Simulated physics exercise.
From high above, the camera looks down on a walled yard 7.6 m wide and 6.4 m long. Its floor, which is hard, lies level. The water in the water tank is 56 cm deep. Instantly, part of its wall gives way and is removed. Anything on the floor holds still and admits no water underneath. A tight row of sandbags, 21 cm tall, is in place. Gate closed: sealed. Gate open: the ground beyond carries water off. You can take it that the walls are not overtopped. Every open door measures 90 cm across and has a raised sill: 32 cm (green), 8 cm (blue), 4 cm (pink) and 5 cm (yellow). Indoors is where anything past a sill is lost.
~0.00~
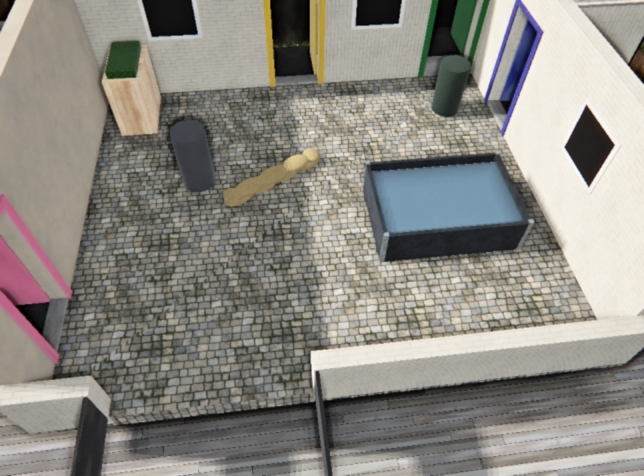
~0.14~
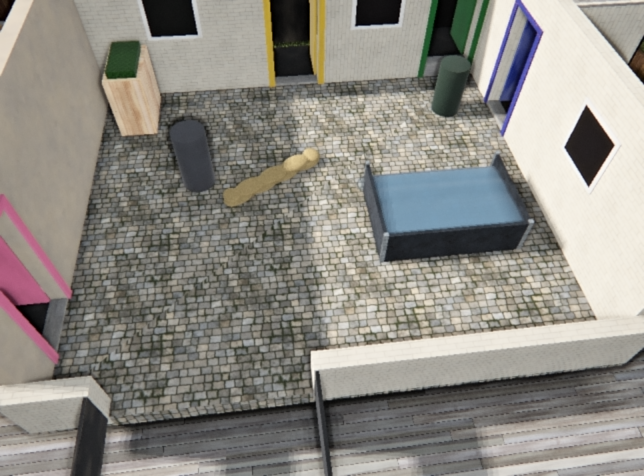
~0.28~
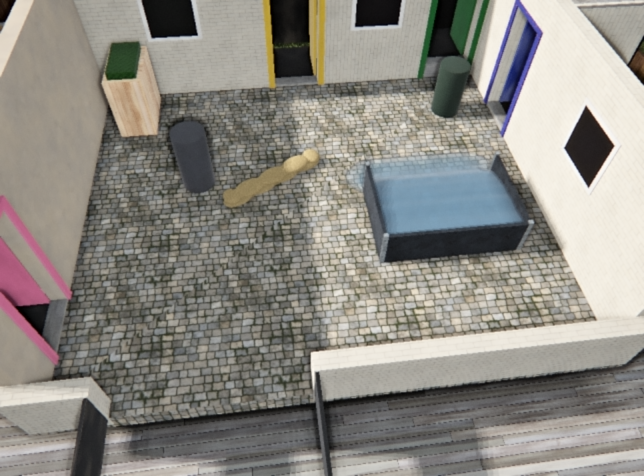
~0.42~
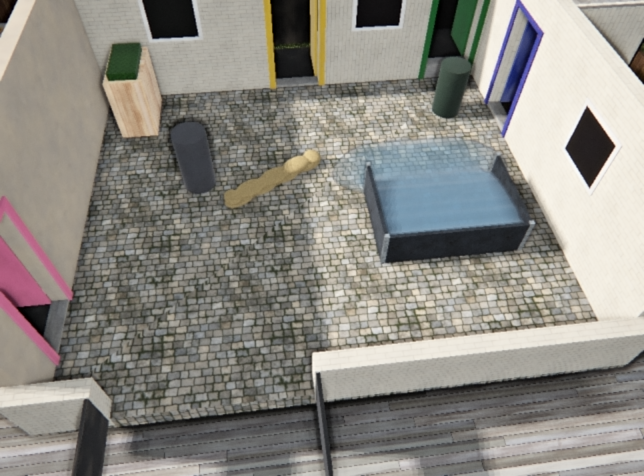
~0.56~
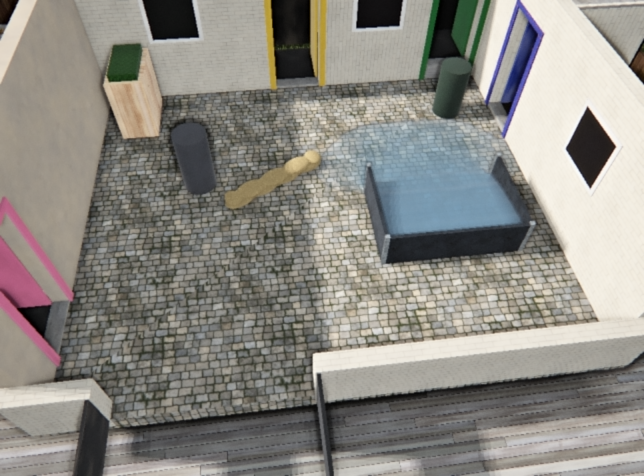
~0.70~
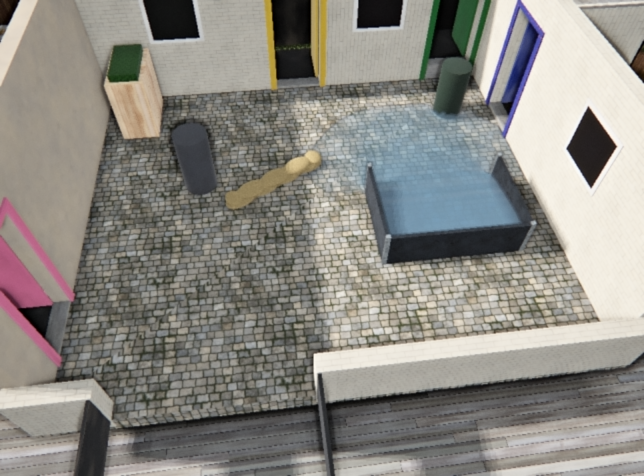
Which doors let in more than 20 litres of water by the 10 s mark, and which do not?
By then, the green door does not, the blue door lets in more than that, the pink door does not, the yellow door lets in more than that.
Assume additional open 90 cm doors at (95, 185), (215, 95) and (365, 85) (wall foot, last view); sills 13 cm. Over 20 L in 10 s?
Note, doorways in listed order: Stays short, stays short, goes beyond.
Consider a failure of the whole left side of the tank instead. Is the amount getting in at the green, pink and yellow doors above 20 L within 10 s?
Then green would come out on the low side, pink on the high side and yellow on the low side.
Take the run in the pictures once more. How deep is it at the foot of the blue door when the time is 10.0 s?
Some 3.0 centimetres of depth.
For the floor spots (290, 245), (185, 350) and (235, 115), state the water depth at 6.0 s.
Around 0 cm, 0 cm and 5 cm.
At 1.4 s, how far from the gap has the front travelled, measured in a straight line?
Roughly 3.6 m.
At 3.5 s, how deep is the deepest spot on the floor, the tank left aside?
It gets to some 23 cm.
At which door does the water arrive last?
The final one is the pink door.
After 1.4 s water covers 25 % of the floor and is deepest (38 cm) near (399, 83); green door 5 cm at the sill, 0 L in, blue door 13 cm at the sill, 0 L in, pink door not reached, yellow door not reached.
After 2.2 s water covers 30 % of the floor and is deepest (32 cm) near (476, 83); green door 25 cm at the sill, 0 L in, blue door 16 cm at the sill, 20 L in, pink door not reached, yellow door 15 cm at the sill, 16 L in.
After 3.5 s water covers 35 % of the floor and is deepest (23 cm) near (450, 101); green door 19 cm at the sill, 0 L in, blue door 13 cm at the sill, 73 L in, pink door not reached, yellow door 9 cm at the sill, 51 L in.
After 6.0 s water covers 55 % of the floor and is deepest (14 cm) near (610, 343); green door 7 cm at the sill, 0 L in, blue door 7 cm at the sill, 86 L in, pink door not reached, yellow door 6 cm at the sill, 61 L in.
After 10.0 s water covers 90 % of the floor and is deepest (8 cm) near (65, 406); green door 3 cm at the sill, 0 L in, blue door 3 cm at the sill, 87 L in, pink door 3 cm at the sill, 0 L in, yellow door 4 cm at the sill, 62 L in.
